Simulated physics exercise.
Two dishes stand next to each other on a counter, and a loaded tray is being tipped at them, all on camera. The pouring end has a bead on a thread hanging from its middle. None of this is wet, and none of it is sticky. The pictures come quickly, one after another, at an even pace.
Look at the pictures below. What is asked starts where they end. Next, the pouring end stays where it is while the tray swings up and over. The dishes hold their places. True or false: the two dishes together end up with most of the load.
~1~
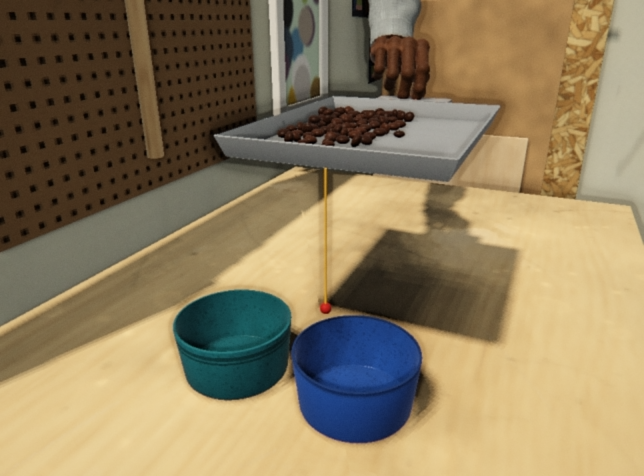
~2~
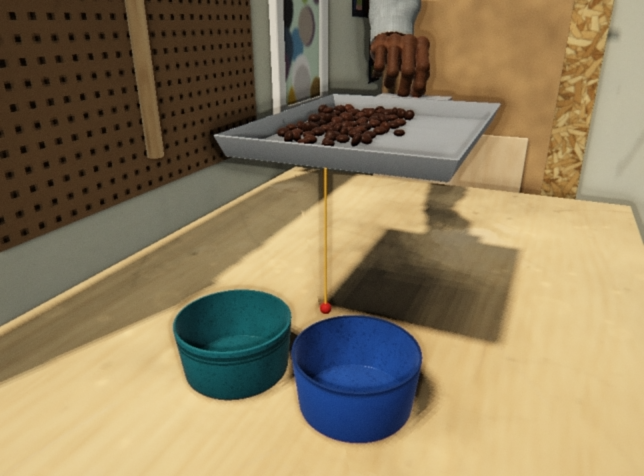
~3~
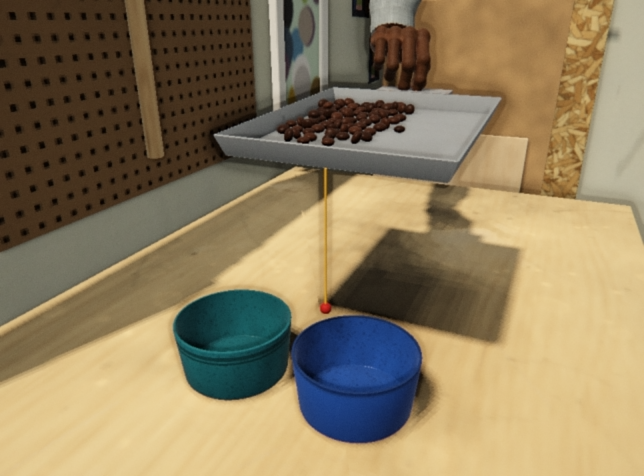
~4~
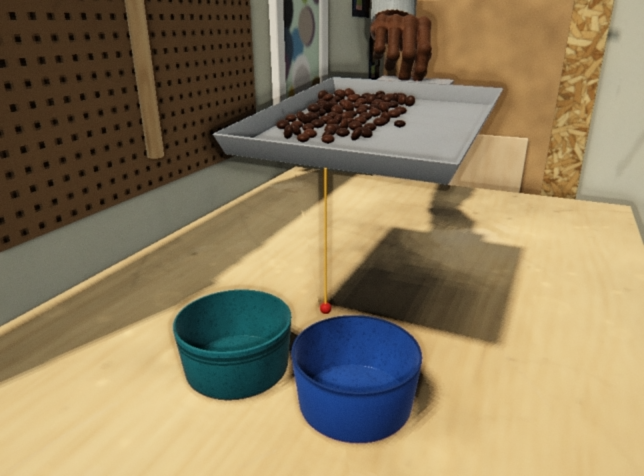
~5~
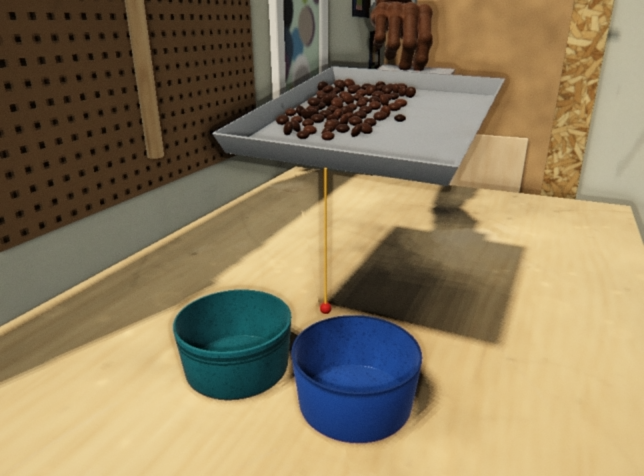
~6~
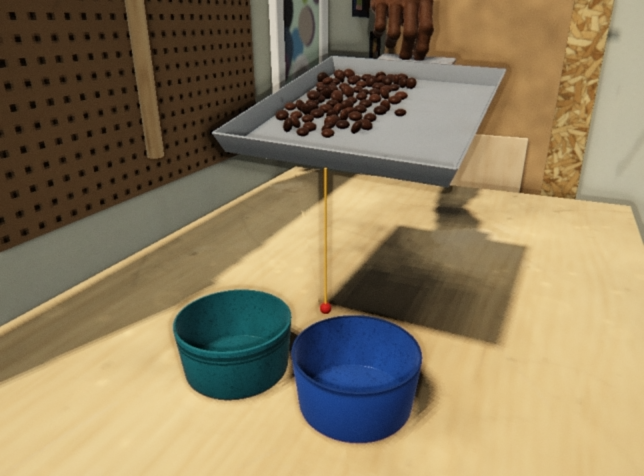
True.
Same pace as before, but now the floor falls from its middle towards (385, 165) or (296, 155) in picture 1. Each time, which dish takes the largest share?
First the right one, then the left-hand dish.
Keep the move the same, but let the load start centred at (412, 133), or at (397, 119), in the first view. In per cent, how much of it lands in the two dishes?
About 60 % and 60 %.
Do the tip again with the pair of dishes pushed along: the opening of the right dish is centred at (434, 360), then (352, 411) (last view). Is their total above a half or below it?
For the earlier try a larger portion is kept, for the later one a smaller portion.
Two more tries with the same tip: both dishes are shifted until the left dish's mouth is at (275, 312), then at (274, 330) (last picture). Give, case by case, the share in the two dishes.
About 60 per cent, then about 80 per cent.
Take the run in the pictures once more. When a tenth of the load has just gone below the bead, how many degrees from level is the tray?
Around 65°, give or take.
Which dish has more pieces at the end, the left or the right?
More winds up in the rightward dish.
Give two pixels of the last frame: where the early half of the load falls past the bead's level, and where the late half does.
Around (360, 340) first; around (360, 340) second.
Shortly afterwards, tray tipped steeply; all but a few on the tray; only a few in the right dish; a little in the air.
Next, tray tipped right over; near a quarter on the tray; near a third in the right dish; a little outside both; near a third in the air.
Some moments later, tray tipped past a quarter turn; near two thirds in the right dish; only a few in the left dish; near a third outside both.
In the end, tray tipped past a quarter turn; near two thirds in the right dish; only a few in the left dish; near a third outside both.
